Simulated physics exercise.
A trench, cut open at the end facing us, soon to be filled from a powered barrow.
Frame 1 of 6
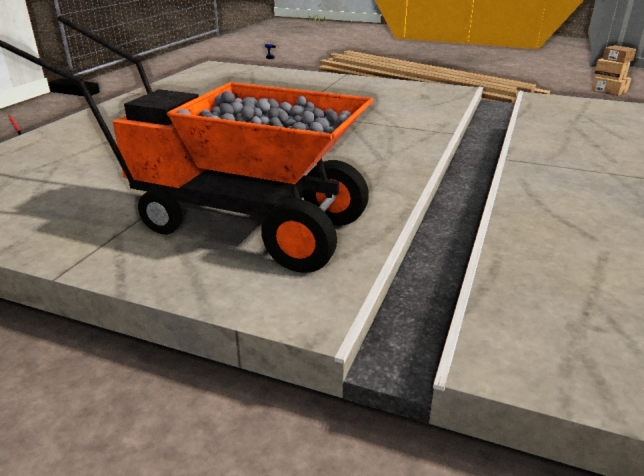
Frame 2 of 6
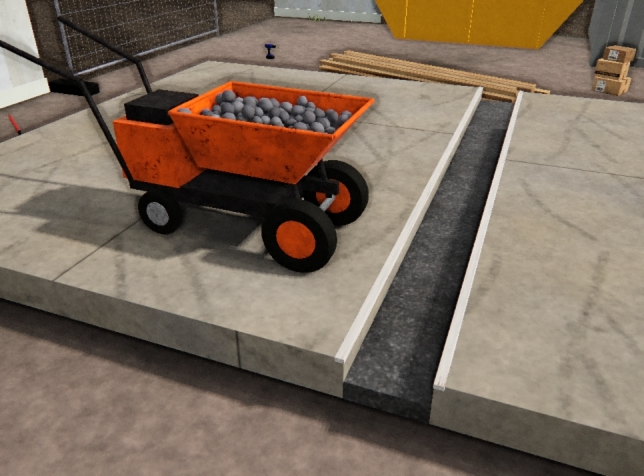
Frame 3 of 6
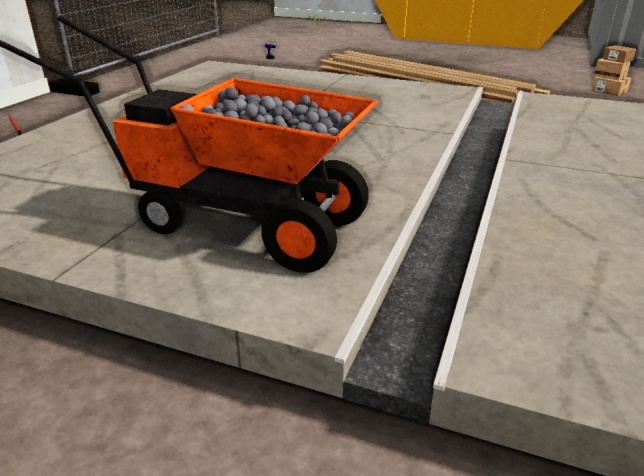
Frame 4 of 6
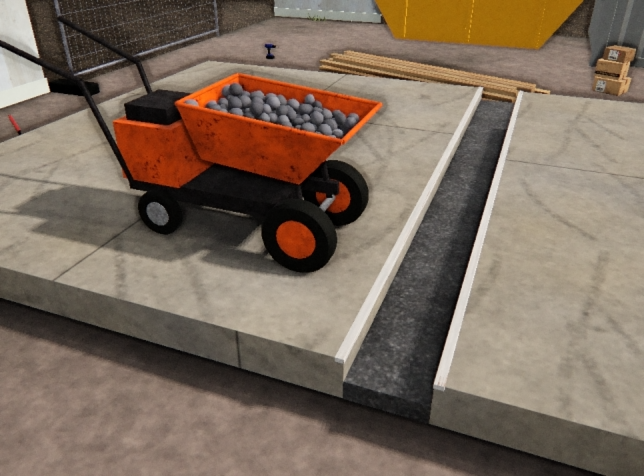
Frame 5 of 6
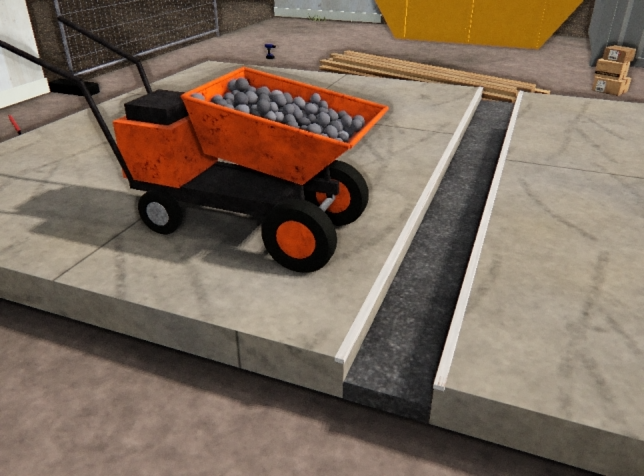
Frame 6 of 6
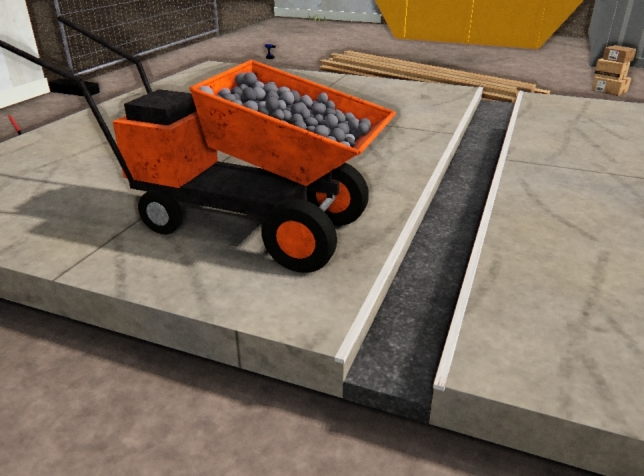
An orange skip heaped with round grey cobbles sits level on a wheeled barrow at the left of a pale concrete slab, seen from slightly above. To its right a shallow, dark-floored trench with pale edging runs back towards stacked planks and a yellow container. The skip gradually tilts, its rear rising and its right lip lowering slightly, while the wheels and camera stay still.
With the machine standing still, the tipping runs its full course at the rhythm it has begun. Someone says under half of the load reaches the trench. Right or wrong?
Wrong, over half reaches it.
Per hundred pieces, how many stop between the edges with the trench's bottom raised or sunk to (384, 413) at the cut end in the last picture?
It lands somewhere near 70 percent.
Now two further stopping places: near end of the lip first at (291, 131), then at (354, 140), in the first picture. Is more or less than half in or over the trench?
First: The bulk of it. Second: A minority of it.
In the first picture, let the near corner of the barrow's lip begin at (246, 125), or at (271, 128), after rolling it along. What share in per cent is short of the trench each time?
Result: Try 1 = 40 %, try 2 = 20 %.
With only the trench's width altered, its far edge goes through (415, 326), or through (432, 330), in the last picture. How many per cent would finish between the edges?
I'd expect close to 10 in a hundred and then close to 40 in a hundred.
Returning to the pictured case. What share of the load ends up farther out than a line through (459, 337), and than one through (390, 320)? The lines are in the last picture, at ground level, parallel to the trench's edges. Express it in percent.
Near 30 % and 90 %.
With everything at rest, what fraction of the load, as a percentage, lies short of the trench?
Result: Close to 0 %.
Just after the last frame, skip tipped steeply; every one in the skip.
A moment on, skip tipped right over; the larger part in the skip; about a tenth in or heaped over the trench; just a few beyond it; about a tenth falling.
Further on, skip tipped right over; roughly a quarter in the skip; roughly half in or heaped over the trench; roughly a third beyond it.
When it is over, skip tipped right over; roughly two thirds in or heaped over the trench; roughly a third beyond it.
